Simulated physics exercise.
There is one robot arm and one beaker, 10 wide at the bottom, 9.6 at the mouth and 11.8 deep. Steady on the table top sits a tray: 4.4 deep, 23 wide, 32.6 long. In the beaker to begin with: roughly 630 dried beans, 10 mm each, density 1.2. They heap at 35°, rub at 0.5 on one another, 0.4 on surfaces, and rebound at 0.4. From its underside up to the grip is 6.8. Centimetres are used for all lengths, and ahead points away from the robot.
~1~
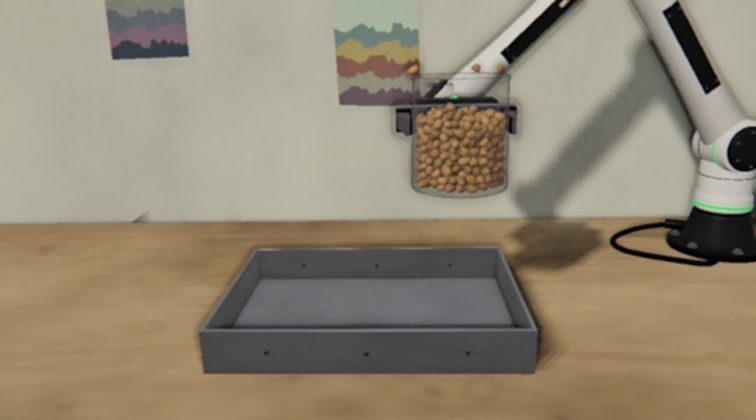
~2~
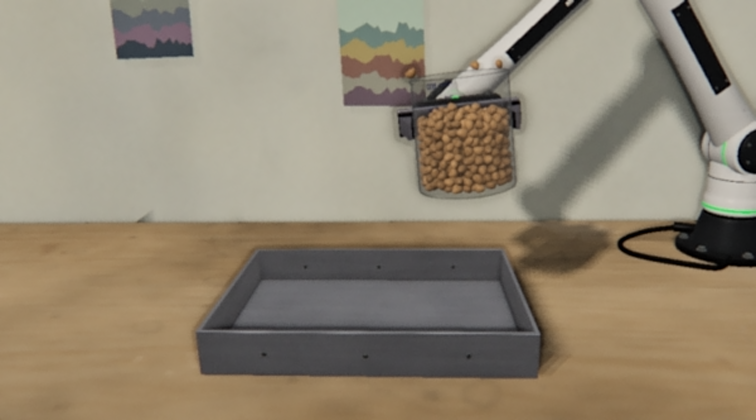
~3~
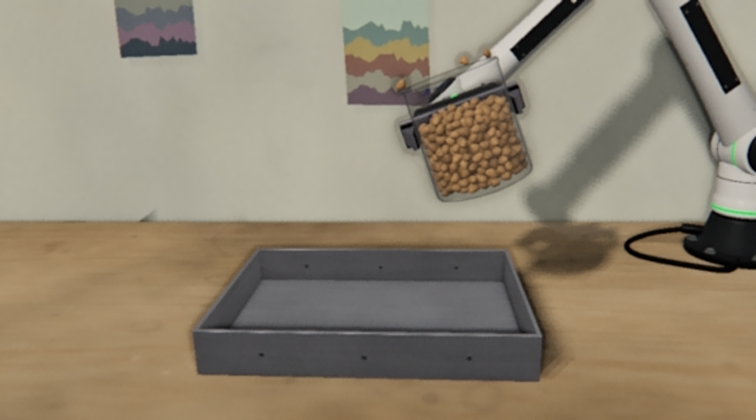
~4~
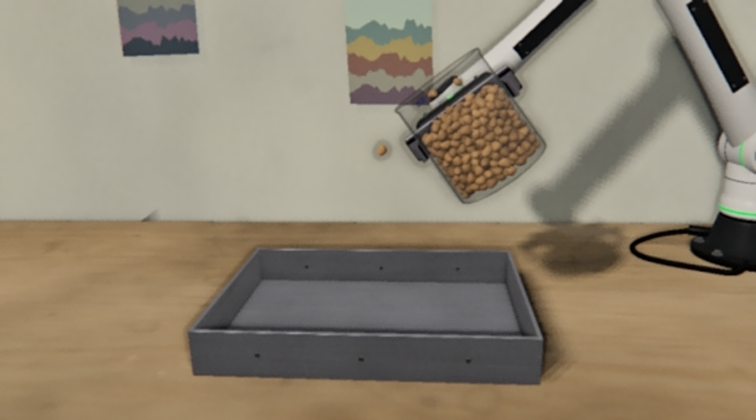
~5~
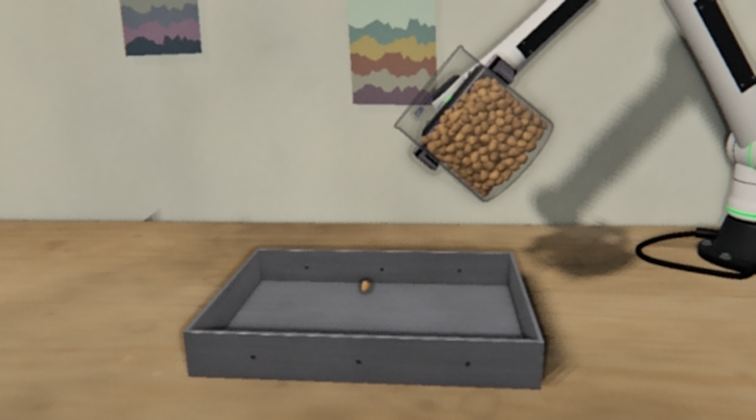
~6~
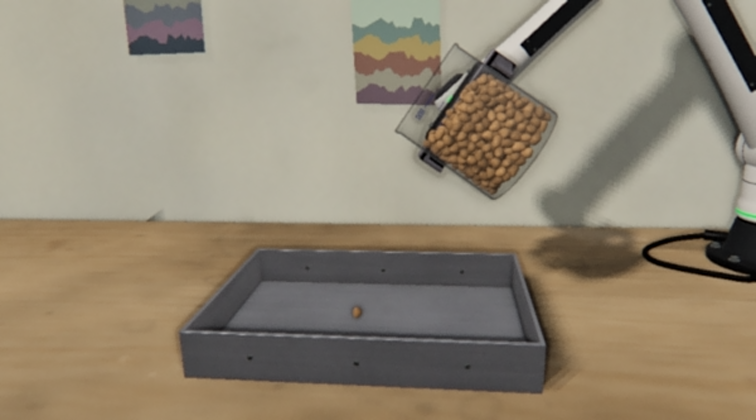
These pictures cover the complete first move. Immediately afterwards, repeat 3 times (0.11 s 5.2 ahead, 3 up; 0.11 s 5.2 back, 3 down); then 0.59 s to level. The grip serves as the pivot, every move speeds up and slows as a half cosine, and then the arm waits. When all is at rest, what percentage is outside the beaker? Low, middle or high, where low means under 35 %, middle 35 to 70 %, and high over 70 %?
Middle, 35 to 70 %.
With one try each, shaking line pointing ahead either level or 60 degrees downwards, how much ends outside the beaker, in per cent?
Try one gives about 30 in a hundred, try two about 5 in a hundred.
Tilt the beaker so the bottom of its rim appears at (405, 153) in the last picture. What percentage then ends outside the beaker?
The share is about 95 percent.
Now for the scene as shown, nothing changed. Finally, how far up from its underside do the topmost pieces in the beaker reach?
Height at rest: About 7.5 centimetres.
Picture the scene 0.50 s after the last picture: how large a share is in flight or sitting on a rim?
It amounts to roughly 15 in a hundred.
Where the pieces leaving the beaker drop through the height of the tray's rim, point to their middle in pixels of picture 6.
Centre: About (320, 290).
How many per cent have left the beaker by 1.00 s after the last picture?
I'd put it at some 55 percent.
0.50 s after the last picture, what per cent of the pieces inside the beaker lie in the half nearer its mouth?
Near 30 in a hundred.
Then, 0.50 s on, tilted 55° forward, highest piece 26 above the table; 355 in the beaker, 176 in the tray, 2 on the table or floor, 95 in flight or on a rim.
Then, 1.00 s on, tilted 21° forward, highest piece 26 above the table; 334 in the tray, 279 in the beaker, 15 on the table or floor.
Then, 1.45 s on, level, highest piece 24 above the table; 334 in the tray, 279 in the beaker, 15 on the table or floor.
Then, 2.50 s on, level, highest piece 24 above the table; 334 in the tray, 279 in the beaker, 15 on the table or floor.
In the end, 334 in the tray, 279 in the beaker, 15 on the table or floor. That is 56 % outside the beaker.
